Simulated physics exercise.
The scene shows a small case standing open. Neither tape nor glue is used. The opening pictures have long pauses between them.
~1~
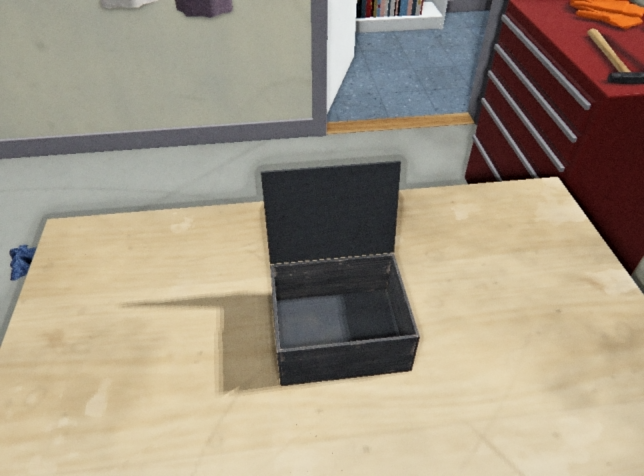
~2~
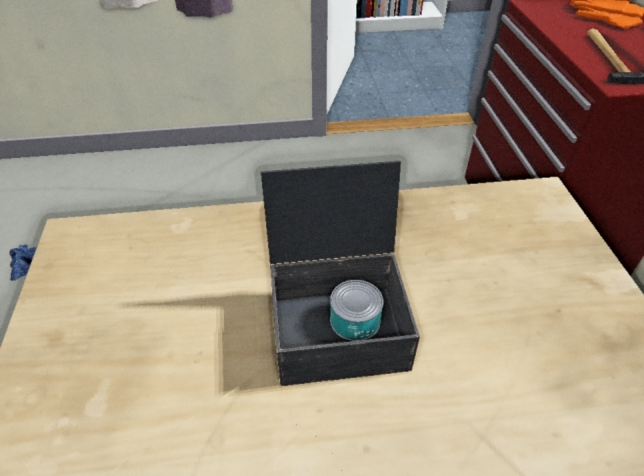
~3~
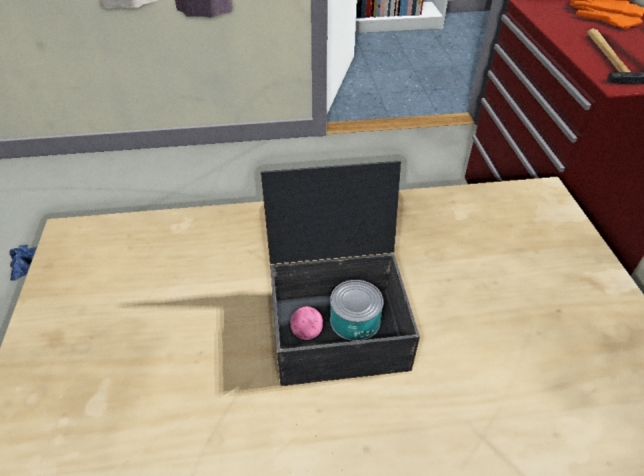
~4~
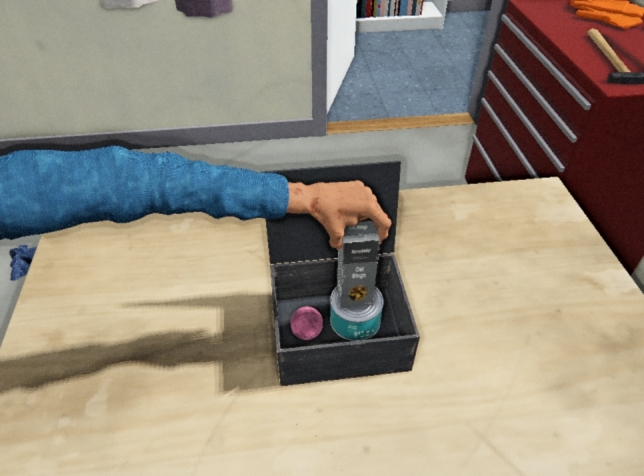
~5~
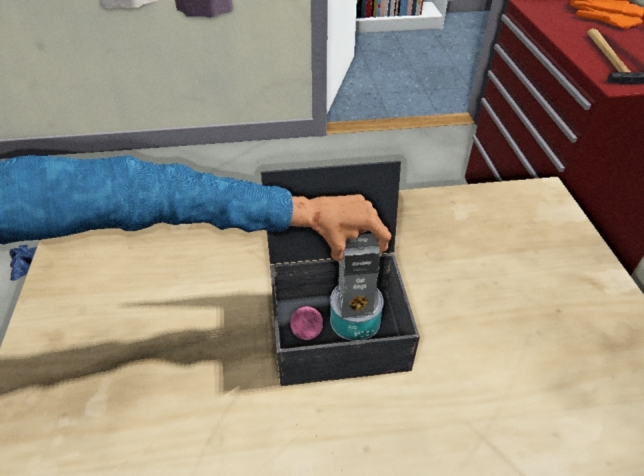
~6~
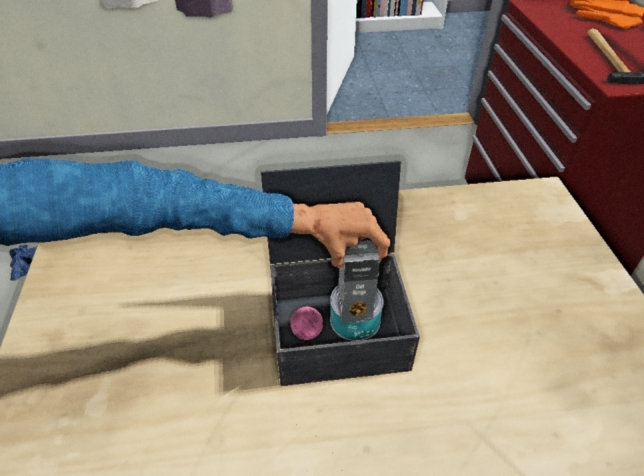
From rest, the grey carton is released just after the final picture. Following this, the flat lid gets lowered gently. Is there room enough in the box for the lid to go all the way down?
I reckon the lid never comes to rest closed.
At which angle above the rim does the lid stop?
Around 14 degrees.
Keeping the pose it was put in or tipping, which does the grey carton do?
Simply put, it gets tilted.
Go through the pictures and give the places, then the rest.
The last thing is not in view yet, in the first frame.
The last thing is not in view yet, in the second frame.
The last thing is not in view yet; pink ball (307, 323), in the third frame.
Coming down; grey carton (357, 267); pink ball (307, 323), in the fourth frame.
Coming down; grey carton (358, 277); pink ball (307, 323), in the fifth frame.
In place under the hand; grey carton (357, 283); pink ball (307, 323), in the sixth frame.
Then, 1.30 s after the last picture, lid 81° above the rim.
Then, 1.80 s after the last picture, lid 51° above the rim; grey carton tipped 9° from how it was near (358, 289).
Then, 2.10 s after the last picture, lid 21° above the rim; grey carton tipped 67° from how it was near (356, 330).
At rest, lid 14° above the rim; tipped over in the box, grey carton; the other 2 in place. Seen from the same camera at the end, grey carton near (357, 330).
